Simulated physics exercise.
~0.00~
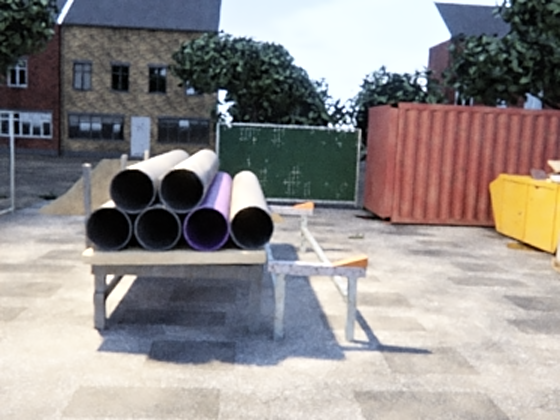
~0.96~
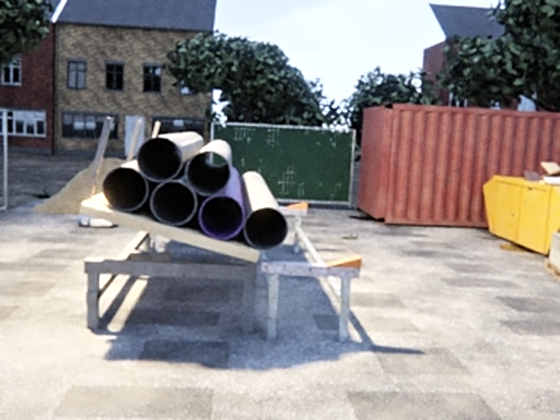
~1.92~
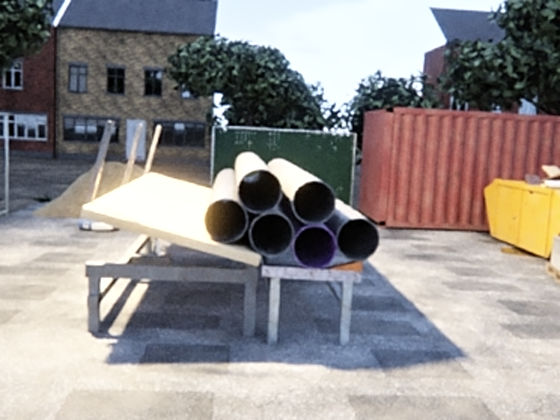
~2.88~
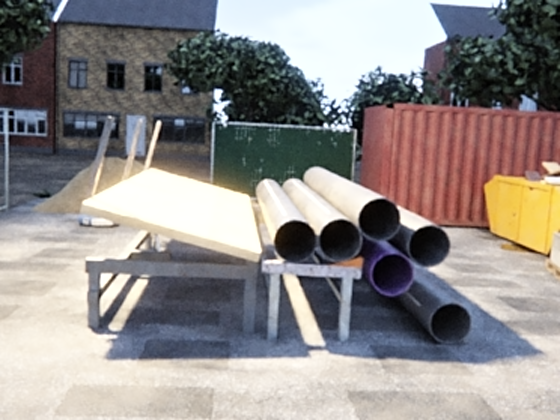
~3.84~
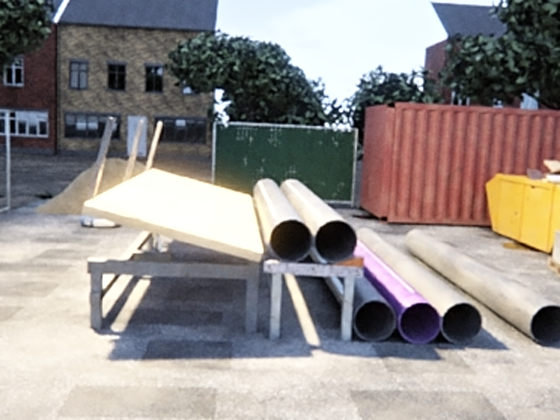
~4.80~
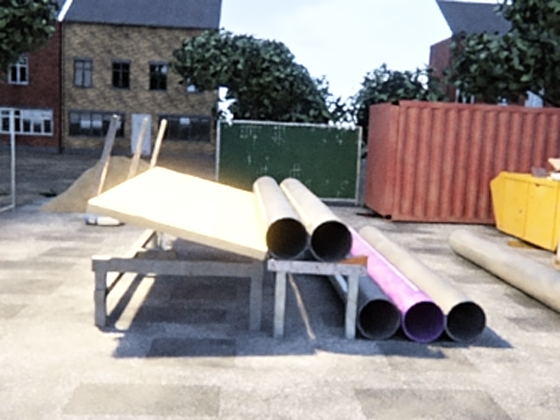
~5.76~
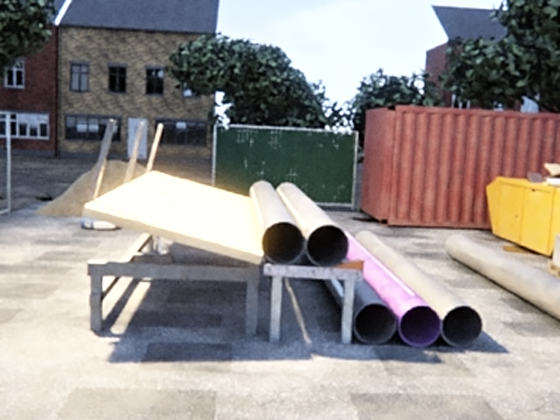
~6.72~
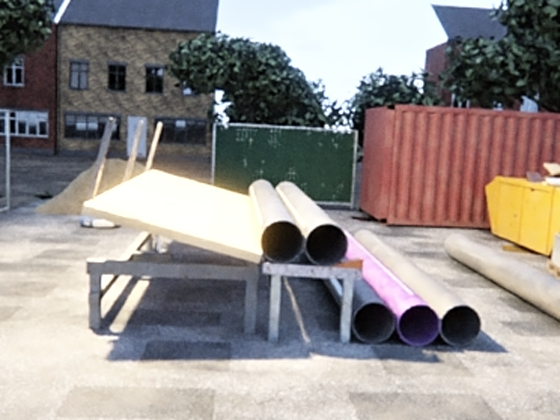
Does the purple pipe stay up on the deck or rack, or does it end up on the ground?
It ends up on the ground, lying between two other pipes just past the right end of the rack.
